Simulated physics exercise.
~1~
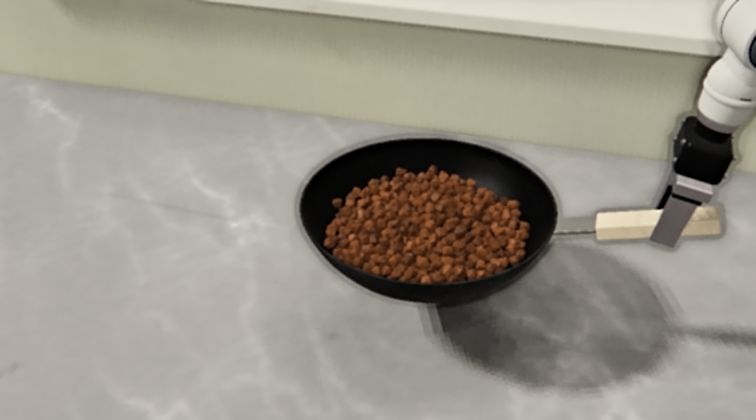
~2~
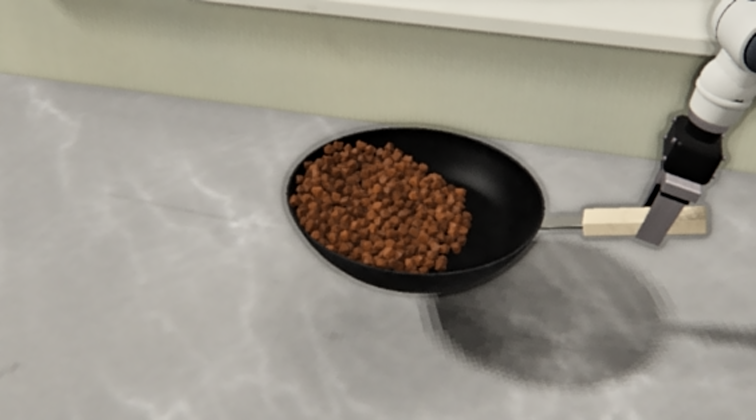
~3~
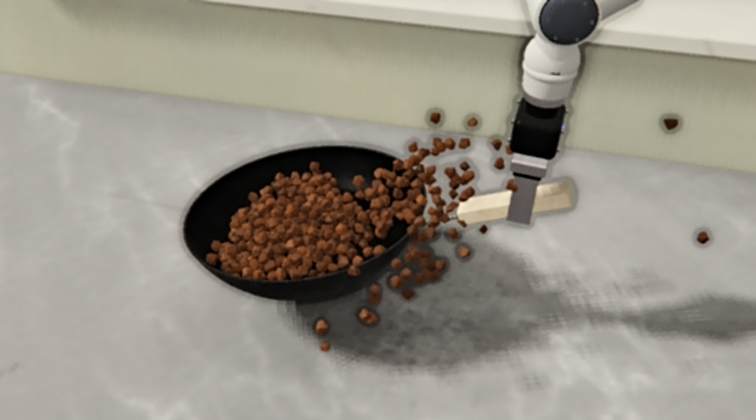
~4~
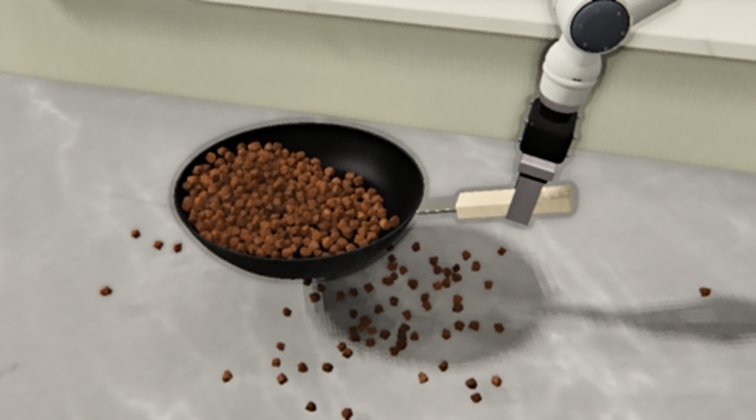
At the start, a robot arm at the right grips the pale handle of a black frying pan heaped with reddish-brown pet food pellets, holding it above a grey marbled surface. The pan shifts slightly to the left and the pellets gather toward its left side. The arm then carries the pan farther left, and pellets spill over the handle side, some scattering through the air. Afterwards the pan is held upright, slightly higher, with its load again toward the left. Most pellets remain inside, while a small share lies strewn across the surface, mainly below the pan.
